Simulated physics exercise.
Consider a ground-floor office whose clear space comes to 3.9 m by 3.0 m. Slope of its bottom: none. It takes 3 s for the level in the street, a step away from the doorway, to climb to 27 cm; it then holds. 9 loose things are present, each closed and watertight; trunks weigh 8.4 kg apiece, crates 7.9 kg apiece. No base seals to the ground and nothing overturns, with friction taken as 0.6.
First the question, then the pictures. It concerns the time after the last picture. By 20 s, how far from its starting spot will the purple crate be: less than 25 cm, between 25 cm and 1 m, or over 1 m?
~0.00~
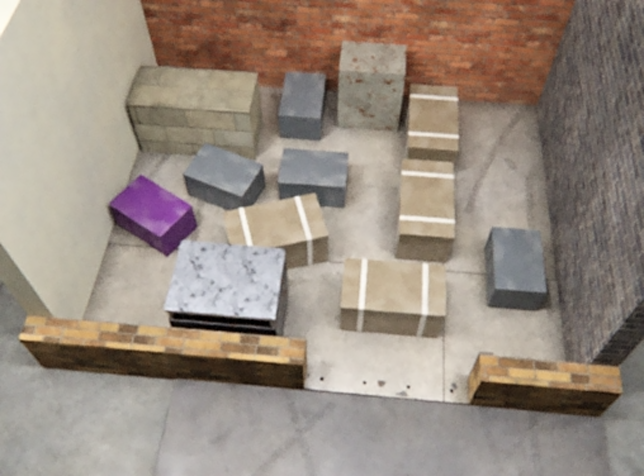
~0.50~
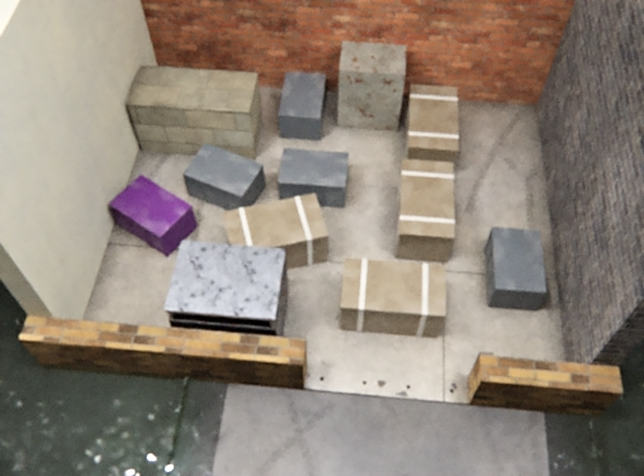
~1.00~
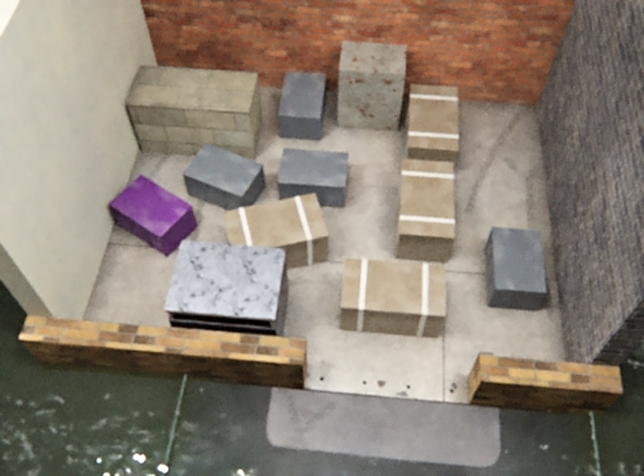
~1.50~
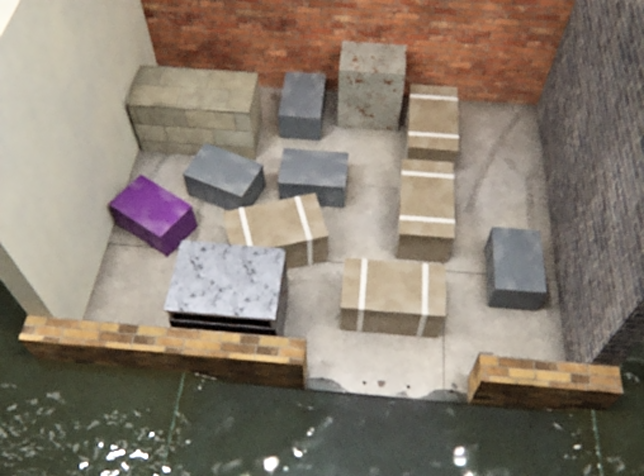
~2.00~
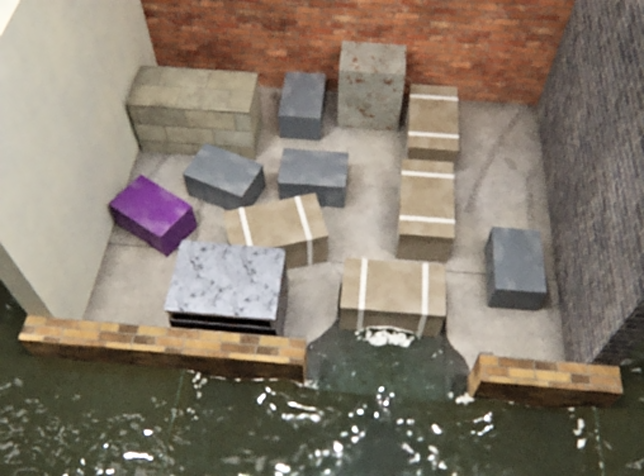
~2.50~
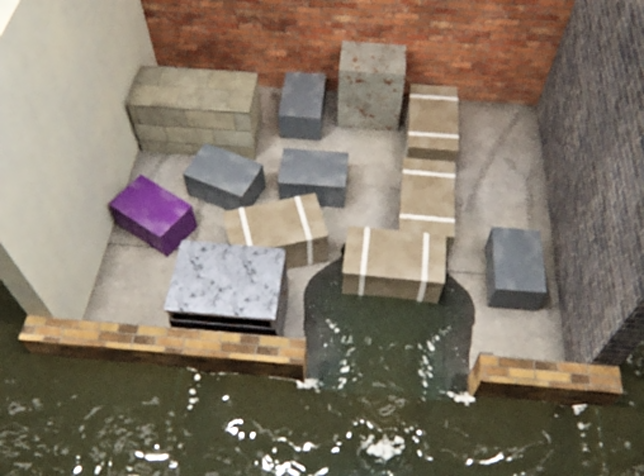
It will likely make a small trip.
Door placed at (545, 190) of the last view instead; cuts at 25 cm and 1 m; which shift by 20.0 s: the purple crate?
By then the purple crate has shifted a small amount.
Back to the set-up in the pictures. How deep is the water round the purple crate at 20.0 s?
Roughly 25 cm deep.
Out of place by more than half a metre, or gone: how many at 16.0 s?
At that moment it comes to 7.
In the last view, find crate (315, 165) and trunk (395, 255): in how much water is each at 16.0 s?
I'd estimate 24 cm for the first and 23 cm for the second.
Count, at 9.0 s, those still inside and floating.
Total: 9.
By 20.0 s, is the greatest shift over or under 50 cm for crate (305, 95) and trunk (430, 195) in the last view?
Result, in order: Lower / higher.
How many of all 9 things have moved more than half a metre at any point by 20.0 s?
That comes to 8.
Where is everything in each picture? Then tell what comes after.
In the first picture, the purple crate at (150, 205), on the bottom; water covers 0.0 m2; 0 of 9 have shifted.
In the second picture, the purple crate at (150, 205) rests on the ground; water covers 0.0 m2; 0 of 9 have shifted.
In the third picture, the purple crate at (150, 205) rests on the ground; water covers 0.0 m2; 0 of 9 have shifted.
In the fourth picture, the purple crate at (150, 205), on the bottom; 0.0 m2 under water; 0 of 9 have shifted.
In the fifth picture, the purple crate at (150, 205) rests on the ground; 0.4 m2 under water; 0 of 9 have shifted.
In the sixth picture, the purple crate at (150, 205), on the bottom; 1.3 m2 under water; 1 of 9 have shifted.
After 4.0 s the purple crate is near (150, 205), 0.0 m from its start, aground; 2 afloat.
After 9.0 s the purple crate is near (132, 290), 0.9 m from its start, afloat; 9 afloat.
After 16.0 s the purple crate is near (127, 270), 0.8 m from its start, afloat; 9 afloat.
After 20.0 s the purple crate is near (124, 237), 0.5 m from its start, afloat; 9 afloat.
